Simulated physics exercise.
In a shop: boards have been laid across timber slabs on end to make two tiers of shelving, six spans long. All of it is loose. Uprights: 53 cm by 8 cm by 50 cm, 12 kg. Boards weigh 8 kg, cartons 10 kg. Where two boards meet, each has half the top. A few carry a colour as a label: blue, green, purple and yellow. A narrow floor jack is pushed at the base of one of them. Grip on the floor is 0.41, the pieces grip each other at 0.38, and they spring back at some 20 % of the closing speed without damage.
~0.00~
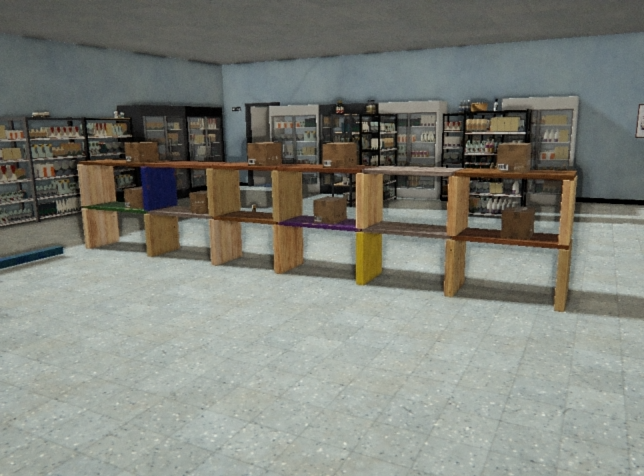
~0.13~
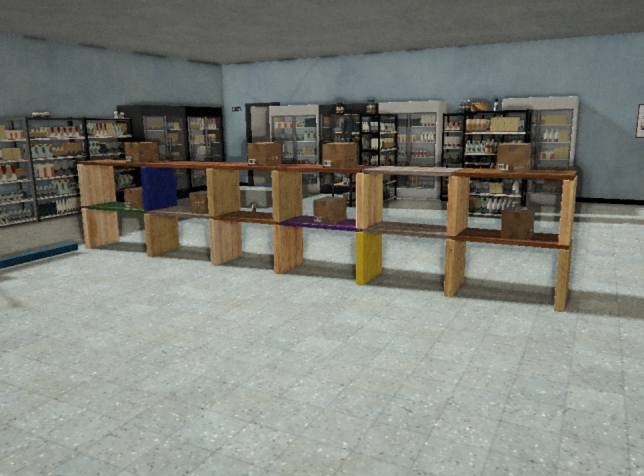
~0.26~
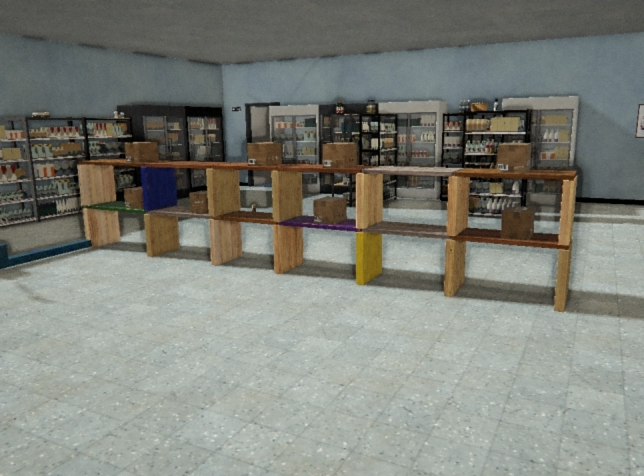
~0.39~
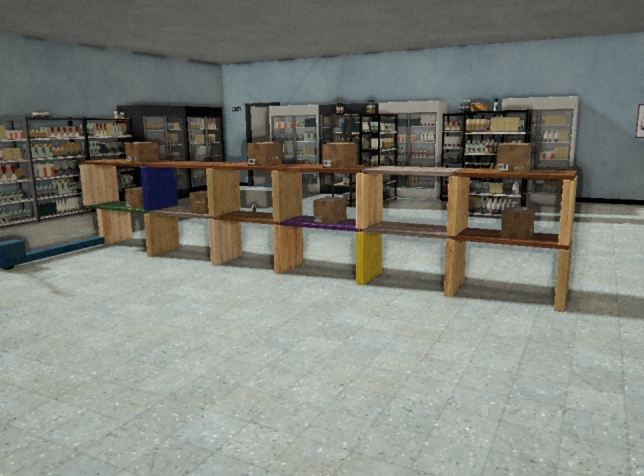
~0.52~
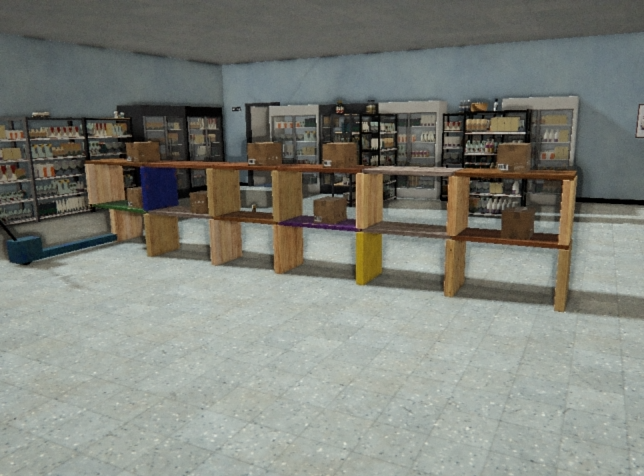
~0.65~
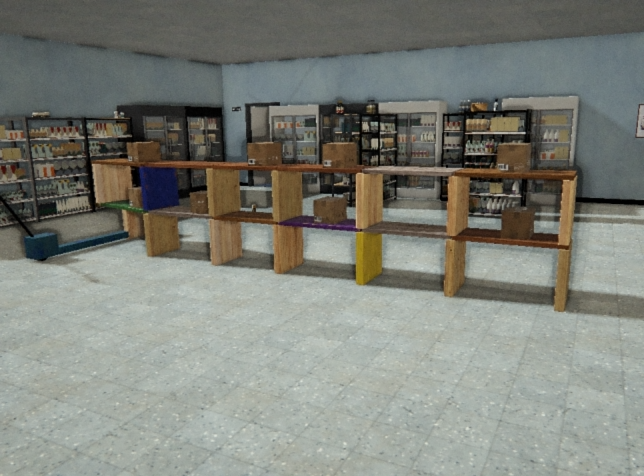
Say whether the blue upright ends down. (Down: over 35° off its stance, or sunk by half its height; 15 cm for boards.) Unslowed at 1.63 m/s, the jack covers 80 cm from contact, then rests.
In the end the blue upright comes down.
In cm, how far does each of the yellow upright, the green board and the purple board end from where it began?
Moved: Yellow 0, green 60, purple 0.
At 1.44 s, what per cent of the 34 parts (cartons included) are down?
At that moment 5 per cent.
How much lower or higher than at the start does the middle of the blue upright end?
It ends some 60 cm lower.
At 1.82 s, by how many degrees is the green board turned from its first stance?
Roughly 70°.
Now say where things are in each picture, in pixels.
In the first frame (each place is the centre of the face we see best), jack tip (56, 250) 41 cm short; blue upright (162, 187); yellow upright (373, 254); purple board (318, 227); all as stacked.
Jack tip (71, 246) 20 cm short; blue upright (162, 187), in the second frame.
Jack tip (85, 243) 16 mm in; blue upright (162, 187), in the third frame.
Jack tip (99, 240) 23 cm in; blue upright (162, 187); green board (116, 209) moved 27 mm; 3 have shifted, in the fourth frame.
Jack tip (111, 237) 44 cm in; blue upright (162, 187); green board (117, 209) moved 8 cm; 5 have shifted, in the fifth frame.
Jack tip (123, 234) 65 cm in; blue upright (162, 187); green board (120, 208) moved 15 cm; yellow upright (373, 254); 6 have shifted, in the sixth frame.
By 1.44 s, 1 of the 34 pieces down; blue upright tilted 18°; green board tilted 22°.
By 1.82 s, 7 of the 34 pieces down; blue upright tilted 68°, 21 cm lower; green board tilted 75°, 26 cm lower.
When it is over (3.1 s), 7 of the 34 pieces down; blue upright tilted 50°, 60 cm lower; green board tilted 7°, 46 cm lower; yellow upright unmoved. In pixels of the last frame, middles, blue upright near (151, 231), green board near (147, 236).
